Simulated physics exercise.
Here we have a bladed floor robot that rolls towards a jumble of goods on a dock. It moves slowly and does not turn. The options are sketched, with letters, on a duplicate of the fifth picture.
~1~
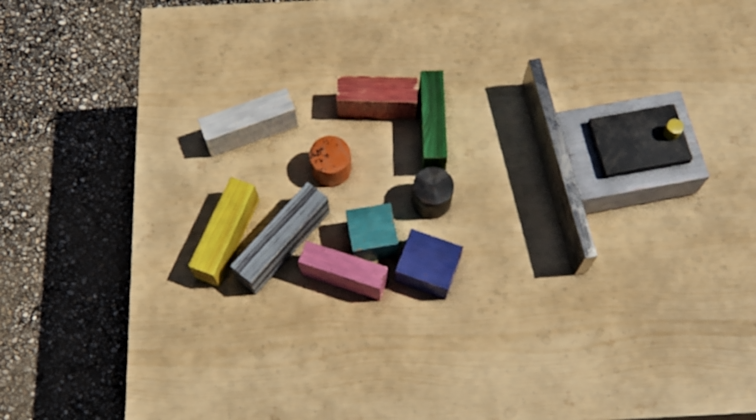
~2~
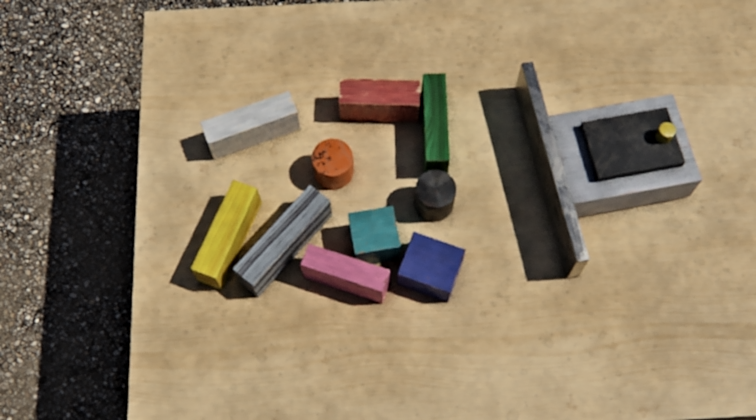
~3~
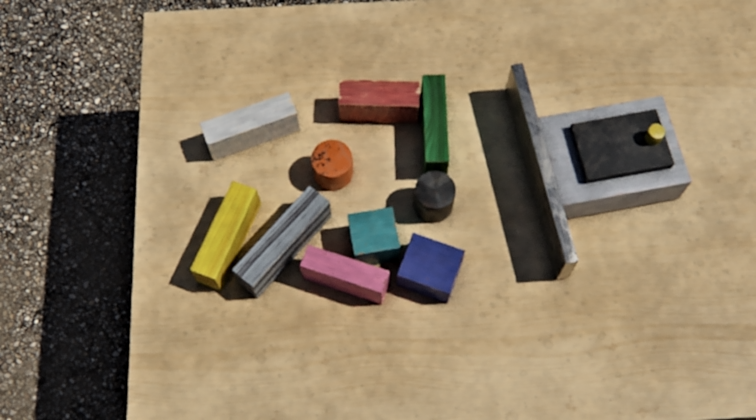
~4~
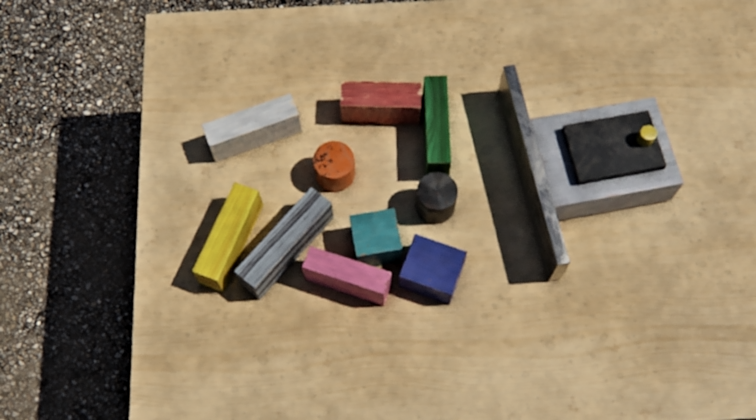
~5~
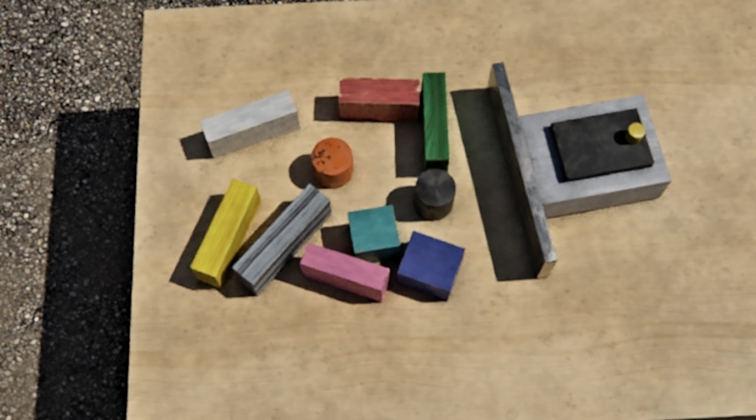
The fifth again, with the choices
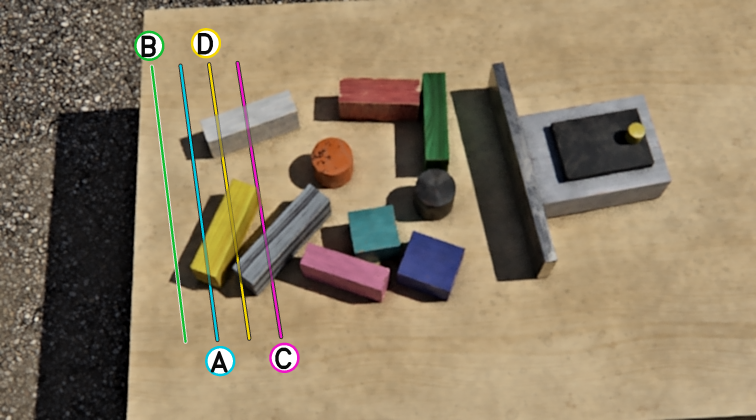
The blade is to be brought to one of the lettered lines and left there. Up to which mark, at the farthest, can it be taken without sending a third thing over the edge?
It can go as far as D.
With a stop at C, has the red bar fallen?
By then, no.
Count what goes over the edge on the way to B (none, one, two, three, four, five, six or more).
In all, five.
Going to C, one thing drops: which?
The white bar goes over.
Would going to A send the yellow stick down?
By then, yes.
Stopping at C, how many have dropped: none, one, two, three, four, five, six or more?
In all, one.
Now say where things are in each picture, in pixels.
Orange canister (331, 161); white bar (249, 122); grey stick (282, 238), in the first frame.
Robot (625, 145); turquoise crate (374, 237), in the second frame.
Robot (615, 147); red bar (379, 102), in the third frame.
Robot (606, 148); green stick (437, 128), in the fourth frame.
Robot (595, 146); yellow stick (227, 233); orange canister (333, 163); white bar (251, 124), in the fifth frame.
On the marked copy, A at (198, 195); B at (168, 197); C at (258, 192); D at (228, 194).
Taking D. A third of the way, robot (489, 151); white bar (244, 126); blue crate (404, 281).
Two thirds of the way, robot (383, 156); white bar (143, 136); yellow stick (217, 233).
When it is over, robot (299, 160); yellow stick over the edge; white bar over the edge; two fallen.
As for the rest, A drops four; B drops five; C is within the limit but short.
